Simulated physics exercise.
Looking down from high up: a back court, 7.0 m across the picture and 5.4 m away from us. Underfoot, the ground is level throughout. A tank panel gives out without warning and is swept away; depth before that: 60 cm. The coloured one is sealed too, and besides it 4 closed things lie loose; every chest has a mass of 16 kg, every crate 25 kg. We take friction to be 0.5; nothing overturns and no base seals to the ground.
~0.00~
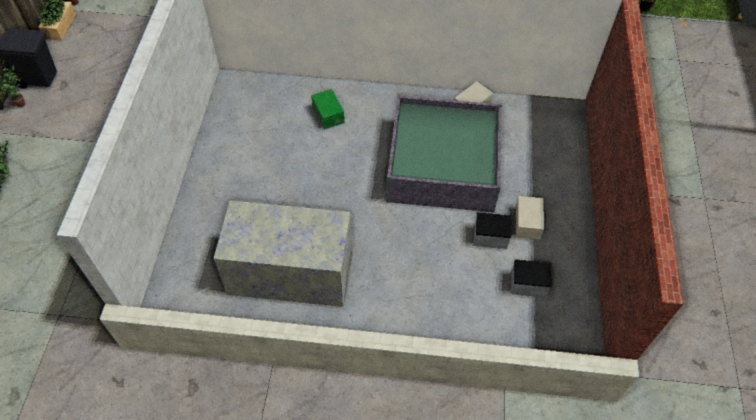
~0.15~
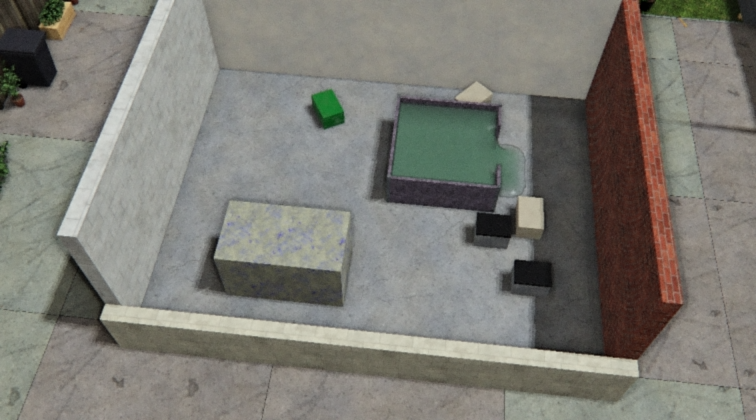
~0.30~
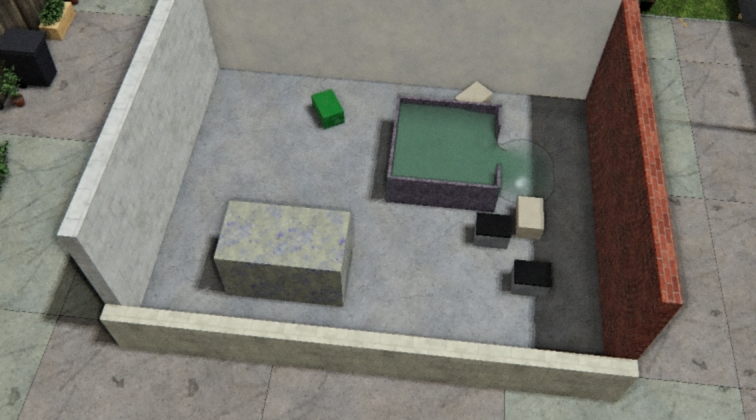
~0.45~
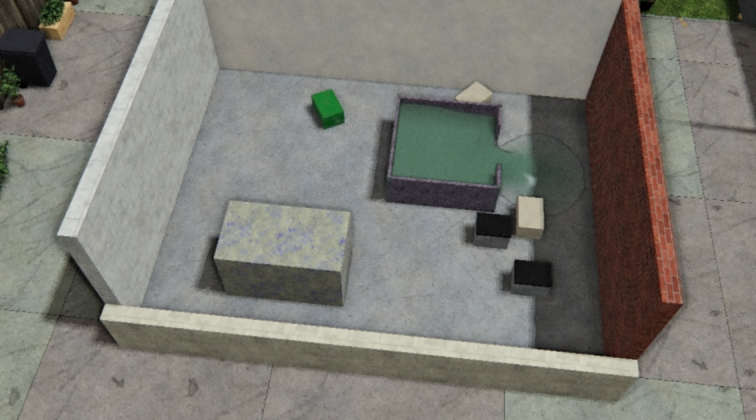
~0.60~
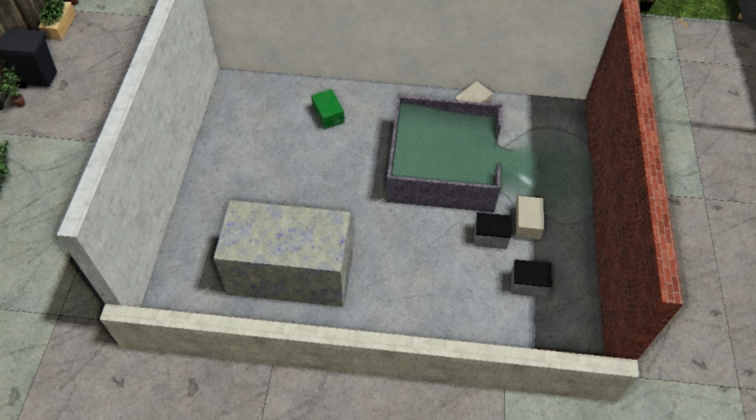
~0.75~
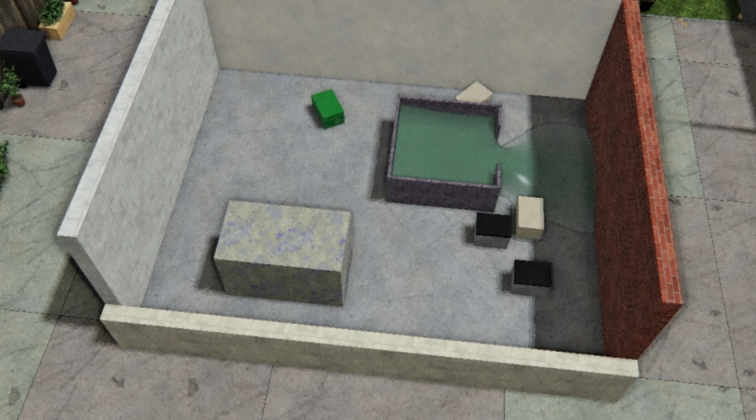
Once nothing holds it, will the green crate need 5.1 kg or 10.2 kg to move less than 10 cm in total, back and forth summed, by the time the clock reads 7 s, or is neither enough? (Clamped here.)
It is not held by either.
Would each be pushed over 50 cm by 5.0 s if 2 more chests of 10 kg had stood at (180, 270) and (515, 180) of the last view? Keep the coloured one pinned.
Results, in sequence: Not exceeded / exceeded.
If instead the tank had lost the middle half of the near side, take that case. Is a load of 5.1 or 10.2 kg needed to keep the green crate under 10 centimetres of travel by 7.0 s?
In that case, even the light one works.
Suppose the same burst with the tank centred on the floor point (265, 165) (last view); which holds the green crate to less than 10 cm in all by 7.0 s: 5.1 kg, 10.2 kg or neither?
Then the lower weight is enough.
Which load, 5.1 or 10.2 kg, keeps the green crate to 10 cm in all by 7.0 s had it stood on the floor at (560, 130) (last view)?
Short version: Not even the heavier.
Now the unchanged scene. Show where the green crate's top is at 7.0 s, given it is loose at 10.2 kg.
Somewhere around (222, 135), I'd say.
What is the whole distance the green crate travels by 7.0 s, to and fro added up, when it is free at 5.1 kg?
Total path: Roughly 250 cm.
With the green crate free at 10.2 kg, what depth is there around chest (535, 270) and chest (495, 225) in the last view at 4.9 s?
Depth approx. 5 cm / 1 cm.
After 1.4 s the green crate would be 0 cm from its start with 5.1 kg and 0 cm from its start with 10.2 kg; 0 cm of water round it then.
After 3.1 s the green crate would be 0 cm from its start with 5.1 kg and 0 cm from its start with 10.2 kg; 0 cm of water round it then.
After 4.9 s the green crate would be 91 cm from its start with 5.1 kg and 67 cm from its start with 10.2 kg; 3 cm of water round it then.
After 7.0 s the green crate would be 249 cm from its start with 5.1 kg and 194 cm from its start with 10.2 kg; 4 cm of water round it then.
